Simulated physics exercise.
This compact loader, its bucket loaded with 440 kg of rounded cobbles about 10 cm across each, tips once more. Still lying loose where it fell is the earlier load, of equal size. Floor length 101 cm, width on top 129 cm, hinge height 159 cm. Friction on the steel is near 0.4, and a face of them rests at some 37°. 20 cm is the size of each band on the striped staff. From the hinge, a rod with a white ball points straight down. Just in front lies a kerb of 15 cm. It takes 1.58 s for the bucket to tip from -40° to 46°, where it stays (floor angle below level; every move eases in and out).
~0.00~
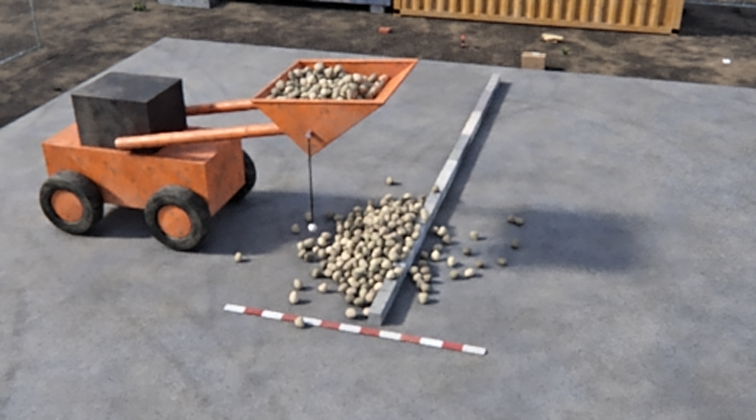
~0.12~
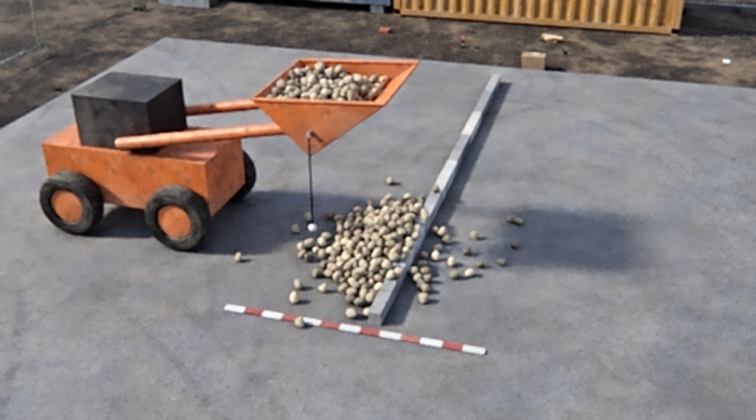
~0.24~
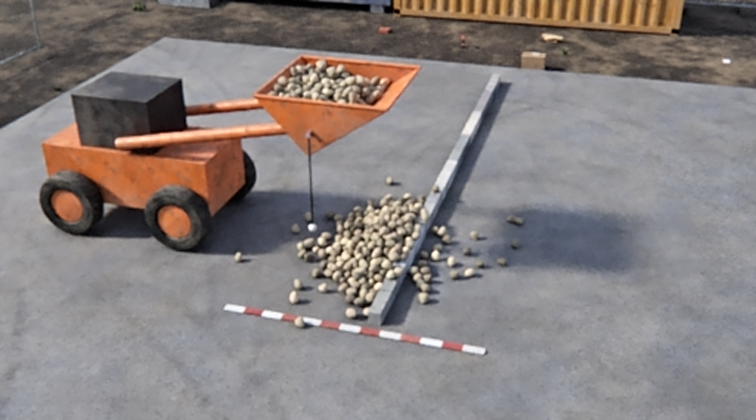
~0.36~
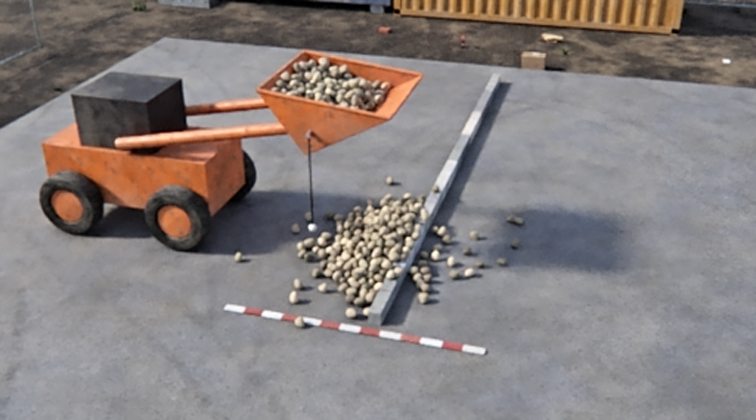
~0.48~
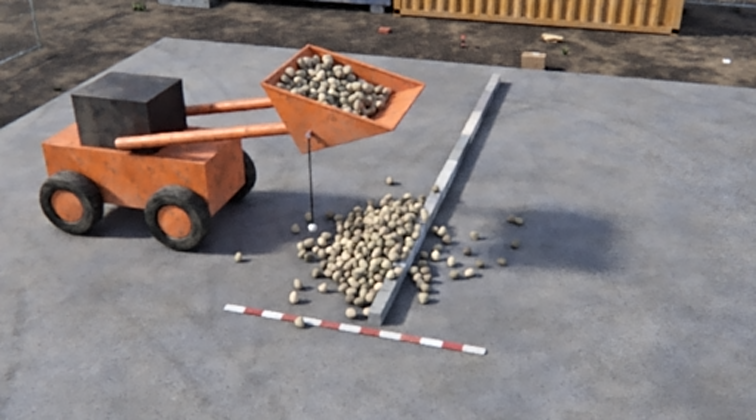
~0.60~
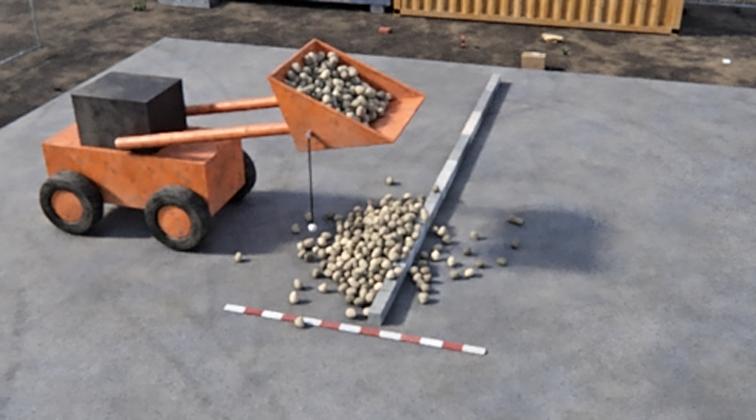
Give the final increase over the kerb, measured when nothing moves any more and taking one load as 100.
Close to 77 parts in a hundred.
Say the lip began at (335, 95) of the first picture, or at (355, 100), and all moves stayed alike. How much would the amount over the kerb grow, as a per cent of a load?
Close to 10 per cent, followed by close to 45 per cent.
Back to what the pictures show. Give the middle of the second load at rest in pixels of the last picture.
Centre at roughly (443, 249).
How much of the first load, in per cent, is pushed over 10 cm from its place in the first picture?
10 per cent.
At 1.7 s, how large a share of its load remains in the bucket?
It holds some 20 percent.
After 1.2 s the floor is at 32°; in per cent of one load, 98 in the bucket, 95 on this side of the kerb, 7 over the kerb; the foremost stones are at (493, 245).
After 1.7 s the floor is at 46°; in per cent of one load, 22 in the bucket, 146 on this side of the kerb, 32 over the kerb; the foremost stones are at (494, 245).
After 2.0 s the floor is at 46°; in per cent of one load, 0 in the bucket, 128 on this side of the kerb, 72 over the kerb; the foremost stones are at (513, 263).
After 4.8 s the floor is at 46°; in per cent of one load, 0 in the bucket, 116 on this side of the kerb, 84 over the kerb; the foremost stones are at (582, 286). Net gain over the kerb, 77.
